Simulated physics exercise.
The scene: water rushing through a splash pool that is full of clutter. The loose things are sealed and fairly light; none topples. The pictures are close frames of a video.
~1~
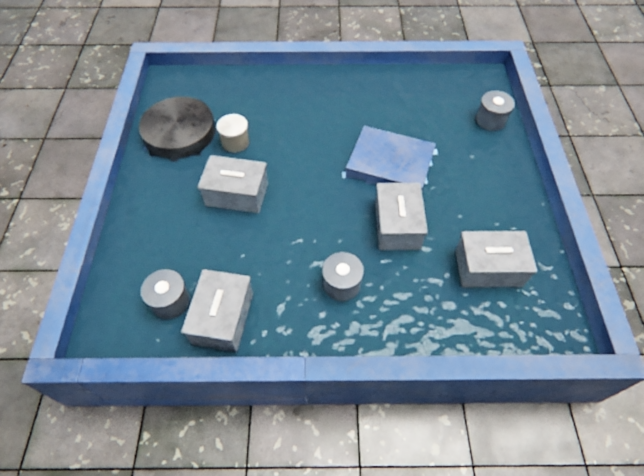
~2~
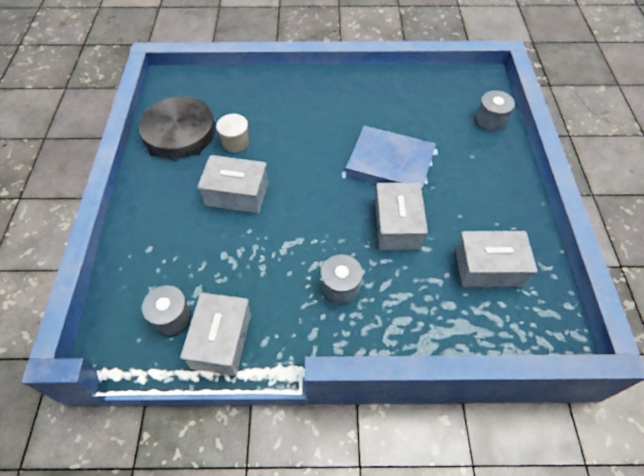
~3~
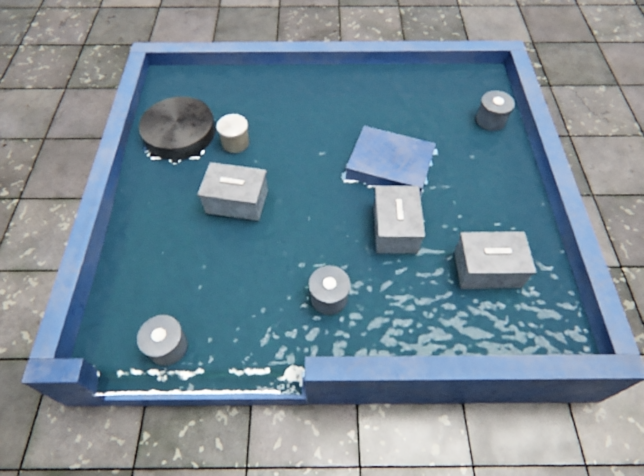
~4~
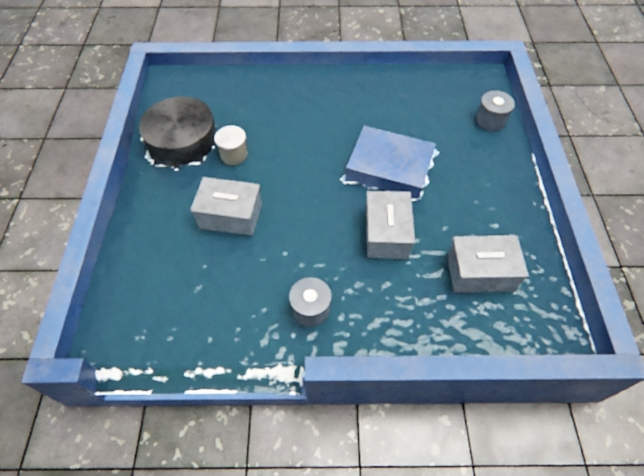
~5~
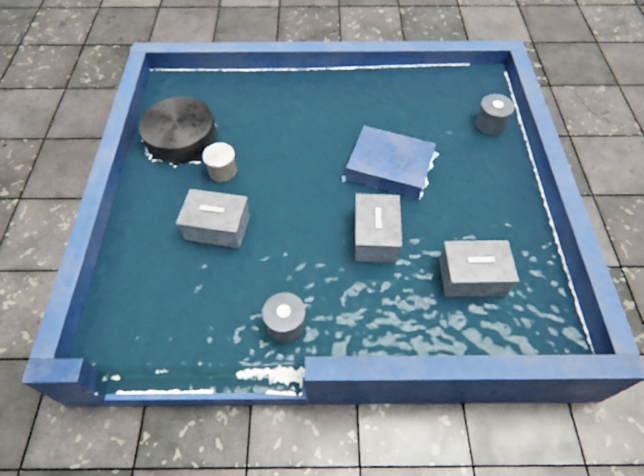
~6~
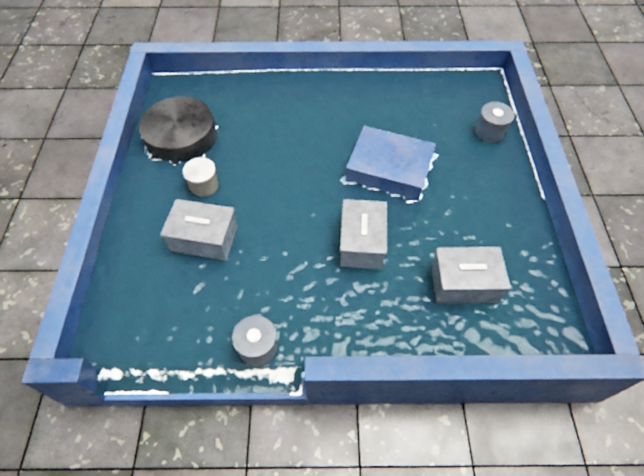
In a blue-walled splash pool on paving, gray blocks and round tubs float near a dark disc and a blue slab. A gap opens at the front left, and the nearest block, then the tub beside it, slip out through it. The remaining floating pieces drift gradually toward the opening.
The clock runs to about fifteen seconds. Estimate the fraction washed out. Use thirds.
Share: Two thirds or more.
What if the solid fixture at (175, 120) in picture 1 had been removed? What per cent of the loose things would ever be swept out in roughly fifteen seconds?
I make it 90 per cent.
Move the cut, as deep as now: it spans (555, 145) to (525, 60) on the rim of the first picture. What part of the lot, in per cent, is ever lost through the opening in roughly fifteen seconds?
Some 40 per cent.
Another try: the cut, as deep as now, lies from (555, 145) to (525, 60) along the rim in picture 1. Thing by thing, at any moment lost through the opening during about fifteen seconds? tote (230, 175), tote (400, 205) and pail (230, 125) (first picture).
In turn: Stays, through, left behind.
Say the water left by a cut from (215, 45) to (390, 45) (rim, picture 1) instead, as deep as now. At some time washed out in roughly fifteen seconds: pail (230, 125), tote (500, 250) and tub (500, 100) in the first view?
In that order: Gone, no, yes.
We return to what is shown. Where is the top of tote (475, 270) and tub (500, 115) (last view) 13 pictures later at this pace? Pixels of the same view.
Around (345, 310) and (495, 143).
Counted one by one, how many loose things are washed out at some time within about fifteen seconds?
That makes 6.
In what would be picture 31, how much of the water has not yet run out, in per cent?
Near 52 in a hundred.
A moment on, 3 of 8 are out; 5 afloat.
Next, 4 of 8 are out; 4 afloat.
Later, 6 of 8 are out; 2 afloat.
In the end, 6 of 8 are out; 2 afloat.
